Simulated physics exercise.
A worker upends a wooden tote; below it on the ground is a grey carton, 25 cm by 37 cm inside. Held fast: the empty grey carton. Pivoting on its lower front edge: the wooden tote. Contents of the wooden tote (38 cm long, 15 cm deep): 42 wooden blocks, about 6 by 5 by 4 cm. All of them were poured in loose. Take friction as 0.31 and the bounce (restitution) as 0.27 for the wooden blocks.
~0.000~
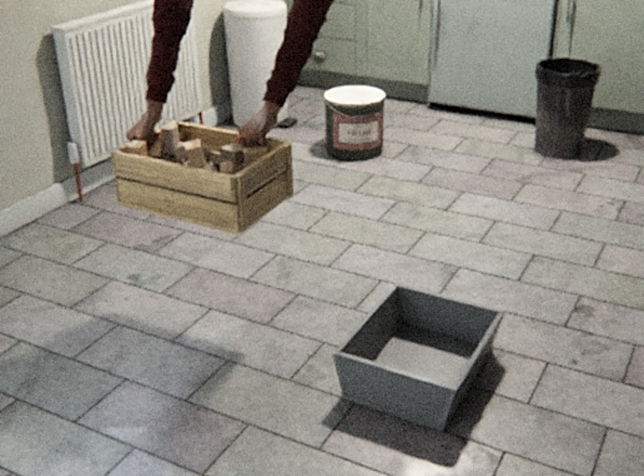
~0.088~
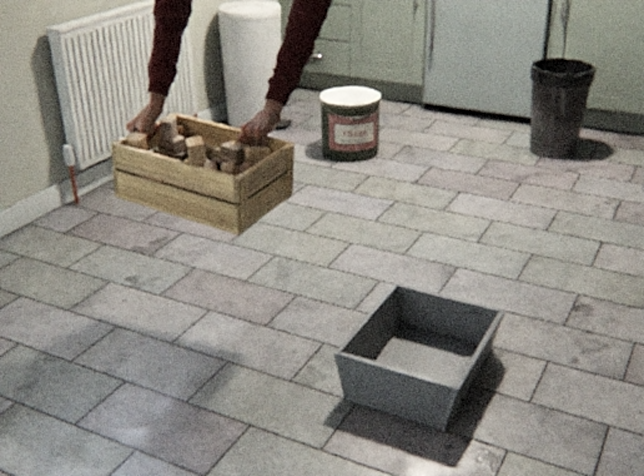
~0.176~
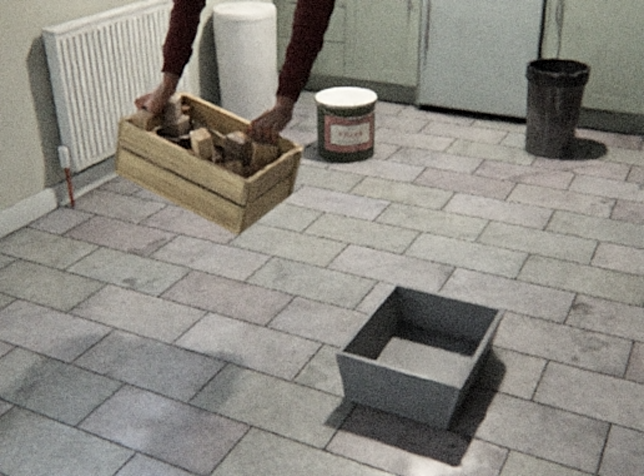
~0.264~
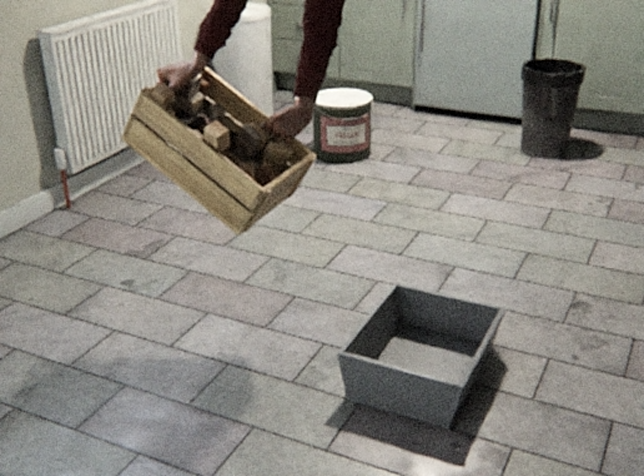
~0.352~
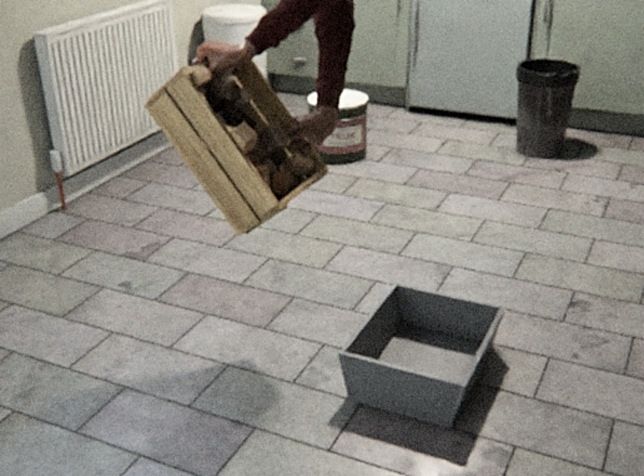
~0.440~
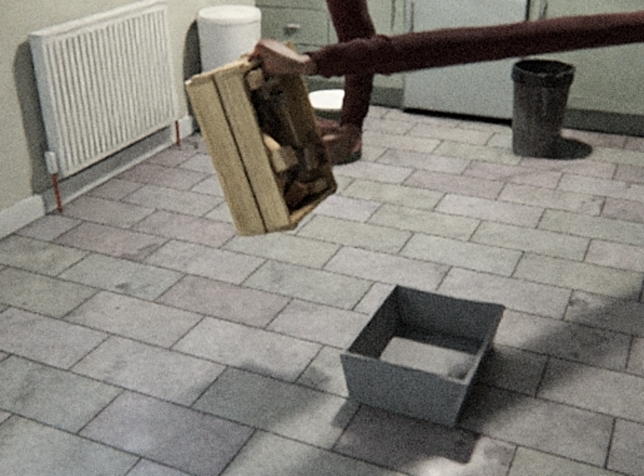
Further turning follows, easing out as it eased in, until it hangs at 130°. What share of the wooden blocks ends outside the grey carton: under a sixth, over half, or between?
One sixth to one half outside.
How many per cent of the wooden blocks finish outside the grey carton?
I'd put it at around 35 percent of them.
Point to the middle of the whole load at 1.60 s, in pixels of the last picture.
Around (415, 355).
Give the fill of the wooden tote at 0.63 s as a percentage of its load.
Around 70 per cent of the load.
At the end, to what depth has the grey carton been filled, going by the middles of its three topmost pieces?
About 7 cm.
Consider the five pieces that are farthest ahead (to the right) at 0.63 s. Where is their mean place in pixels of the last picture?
(381, 195).
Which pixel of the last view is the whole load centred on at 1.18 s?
The middle of the load sits near (412, 355).
After 0.63 s, tilt 112°; 29 still in the wooden tote and 13 in the air.
After 0.86 s, tilt 130°; 3 still in the wooden tote, 21 in the grey carton, 5 outside the grey carton and 13 in the air.
After 1.18 s, tilt 130°; 27 in the grey carton, 12 outside the grey carton and 3 in the air.
When it is over (at 1.60 s), 27 in the grey carton and 15 outside the grey carton. Asked share, 15 of 42, 36 per cent.
